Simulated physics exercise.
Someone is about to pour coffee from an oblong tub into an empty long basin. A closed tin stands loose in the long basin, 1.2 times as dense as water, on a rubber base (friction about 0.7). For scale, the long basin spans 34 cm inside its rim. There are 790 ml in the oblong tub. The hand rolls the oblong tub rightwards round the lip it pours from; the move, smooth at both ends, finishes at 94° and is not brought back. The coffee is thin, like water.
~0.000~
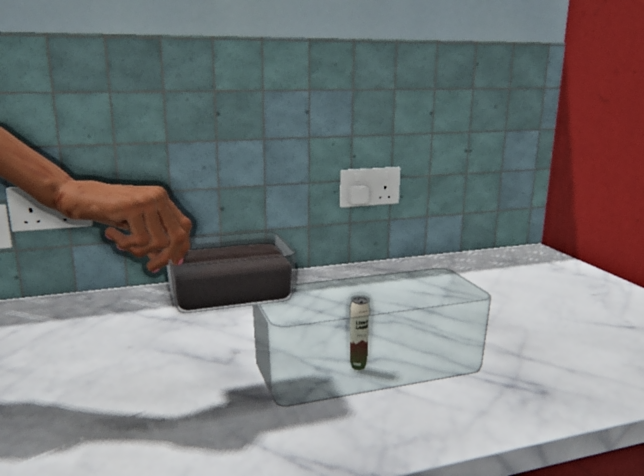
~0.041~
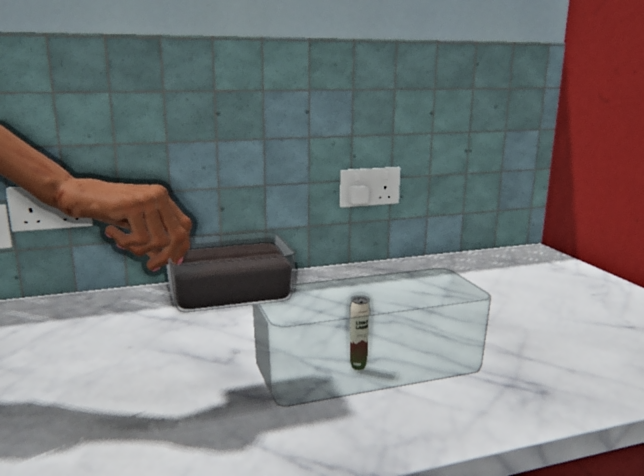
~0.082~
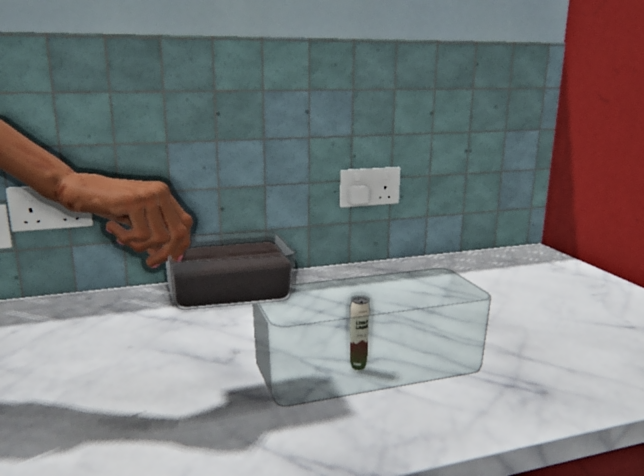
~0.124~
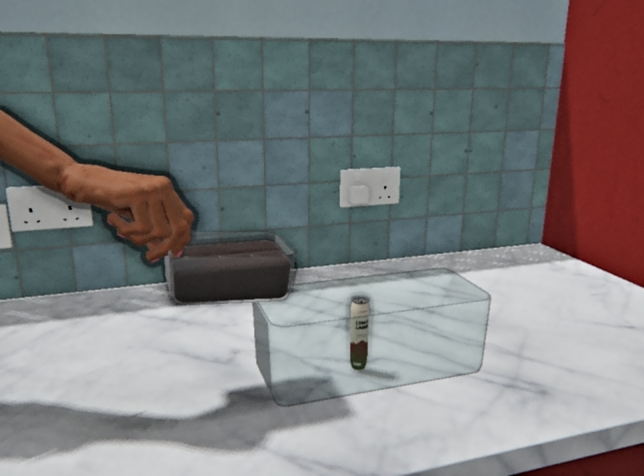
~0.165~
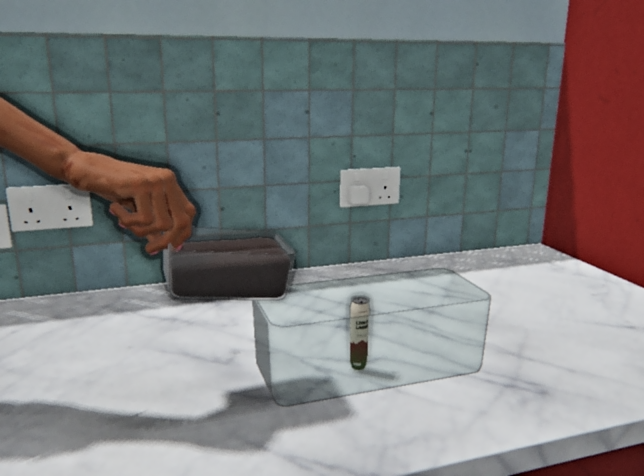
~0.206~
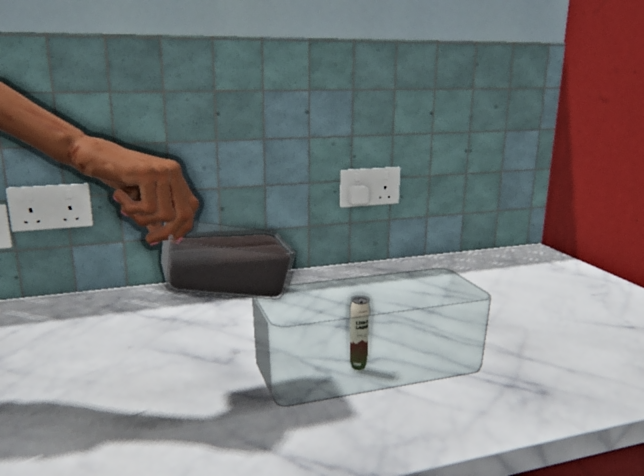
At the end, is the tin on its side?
It goes over.
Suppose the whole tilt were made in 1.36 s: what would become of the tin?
The tin keeps standing.
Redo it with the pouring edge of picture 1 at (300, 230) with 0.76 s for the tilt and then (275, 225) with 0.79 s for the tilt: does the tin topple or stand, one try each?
First it remains upright; then it topples.
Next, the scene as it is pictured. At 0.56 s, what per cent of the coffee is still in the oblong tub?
Some 52 per cent.
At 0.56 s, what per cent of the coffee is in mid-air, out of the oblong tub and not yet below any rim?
Some 40 per cent.
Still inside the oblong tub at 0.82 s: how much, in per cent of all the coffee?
About 10 per cent.
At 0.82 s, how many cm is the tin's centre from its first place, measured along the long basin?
Some 2 cm.
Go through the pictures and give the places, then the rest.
Tilt 0°; pouring edge (285, 244); surface from (170, 264) to (283, 253); the long basin's rim runs from (261, 309) to (470, 283); the tin's top is at (360, 303), in the first frame.
Tilt 0°; pouring edge (285, 244); surface from (170, 264) to (282, 253), in the second frame.
Tilt 2°; pouring edge (285, 244); surface from (170, 262) to (282, 252), in the third frame.
Tilt 4°; pouring edge (285, 244); surface from (169, 259) to (282, 249), in the fourth frame.
Tilt 8°; pouring edge (285, 244); surface from (168, 256) to (282, 247), in the fifth frame.
Tilt 12°; pouring edge (285, 244); surface from (167, 251) to (281, 244), in the sixth frame.
Then, 0.56 s in, the tilt is 66° and 52 per cent is still to pour; the tin stands where it began.
Then, 0.82 s in, the tilt is 93° and 9 per cent is still to pour; the tin leans 24°.
Then, 1.09 s in, the tilt is 94° and 2 per cent is still to pour; the tin lies on its side.
Then, 1.39 s in, the tilt is 94° and 0 per cent is still to pour; the tin lies on its side.
Finally, the tin lies on its side.
